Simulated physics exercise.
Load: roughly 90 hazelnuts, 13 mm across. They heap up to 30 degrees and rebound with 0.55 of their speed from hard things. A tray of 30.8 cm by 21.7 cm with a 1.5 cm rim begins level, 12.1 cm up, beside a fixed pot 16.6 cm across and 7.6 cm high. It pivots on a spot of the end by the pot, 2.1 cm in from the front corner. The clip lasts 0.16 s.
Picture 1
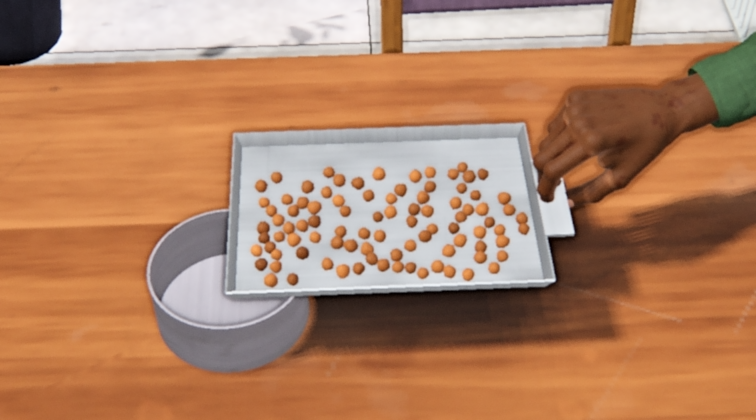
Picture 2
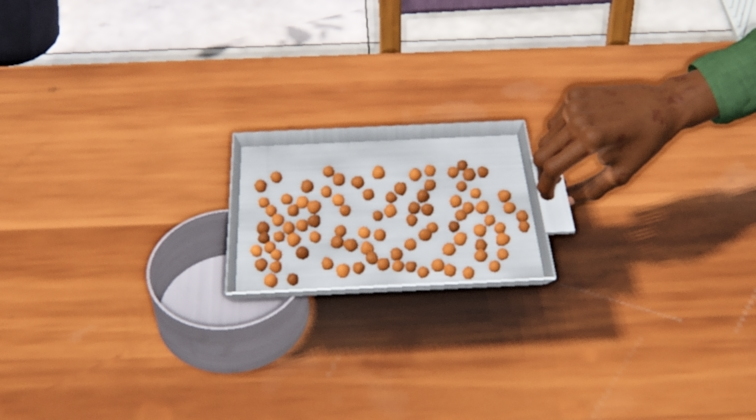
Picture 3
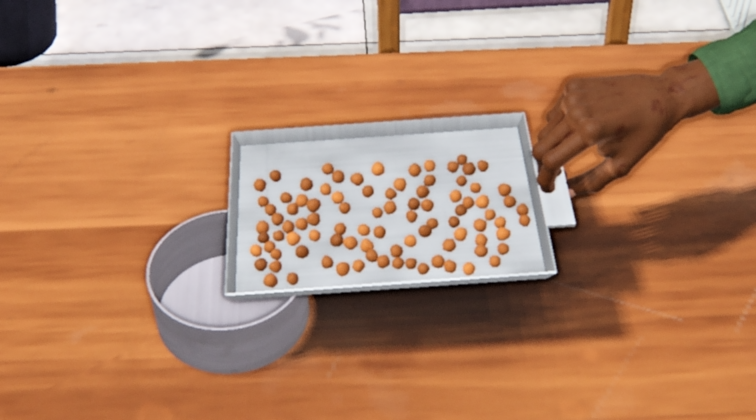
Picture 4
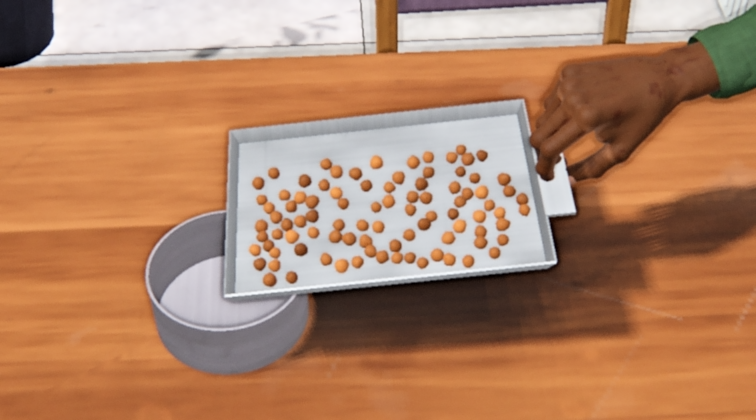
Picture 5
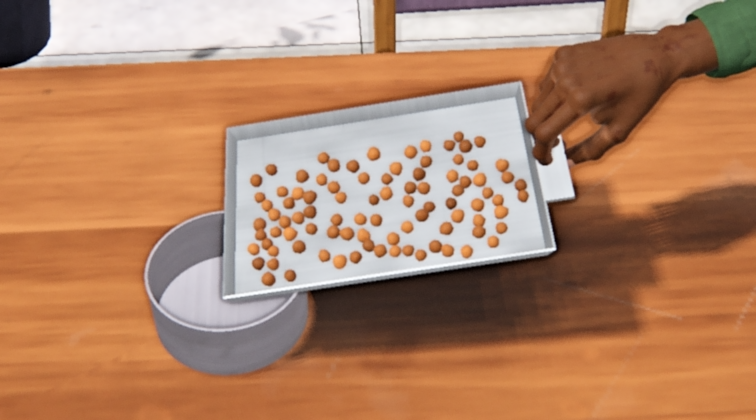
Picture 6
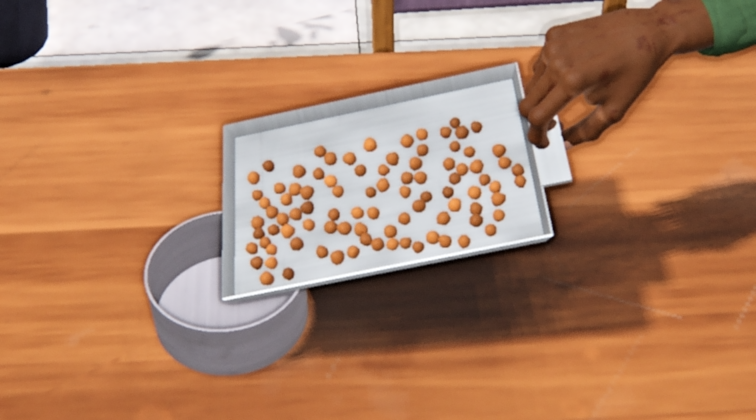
A grey metal tray scattered with dozens of small round brown nuts starts out level above a wooden table, seen from above at an angle, its left end over the rim of a round grey pot. A hand from a green sleeve at the right lifts the white tab at the tray's right end. That end rises slowly, tilting the tray down to the left, while the nuts keep their places on it and the camera stays still.
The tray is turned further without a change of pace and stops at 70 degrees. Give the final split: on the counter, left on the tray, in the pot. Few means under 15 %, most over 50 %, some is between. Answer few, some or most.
Counter: Most, tray: Few, pot: Some.
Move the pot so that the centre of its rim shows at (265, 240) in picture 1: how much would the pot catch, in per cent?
Some 0 per cent.
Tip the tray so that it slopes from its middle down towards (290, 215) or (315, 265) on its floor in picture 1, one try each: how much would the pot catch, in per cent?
Some 60 and 5 per cent.
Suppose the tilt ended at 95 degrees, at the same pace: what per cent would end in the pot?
It would be near 35 per cent.
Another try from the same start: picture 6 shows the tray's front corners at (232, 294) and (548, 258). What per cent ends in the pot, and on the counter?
Pot 0, counter 95.
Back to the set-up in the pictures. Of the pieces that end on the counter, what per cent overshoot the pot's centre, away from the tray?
About 100 per cent.
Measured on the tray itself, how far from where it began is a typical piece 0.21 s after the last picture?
Roughly 3 cm.
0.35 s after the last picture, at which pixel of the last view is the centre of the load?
Near (241, 244).
Then, 0.21 s after the last picture, tilt 43 degrees; the tray holds 100 %, the pot 0 %.
Then, 0.35 s after the last picture, tilt 62 degrees; the tray holds 100 %, the pot 0 %.
Then, 0.62 s after the last picture, tilt 70 degrees; the tray holds 10 %, the pot 25 %.
In the end, counter 65 %, tray 0 %, pot 35 %.
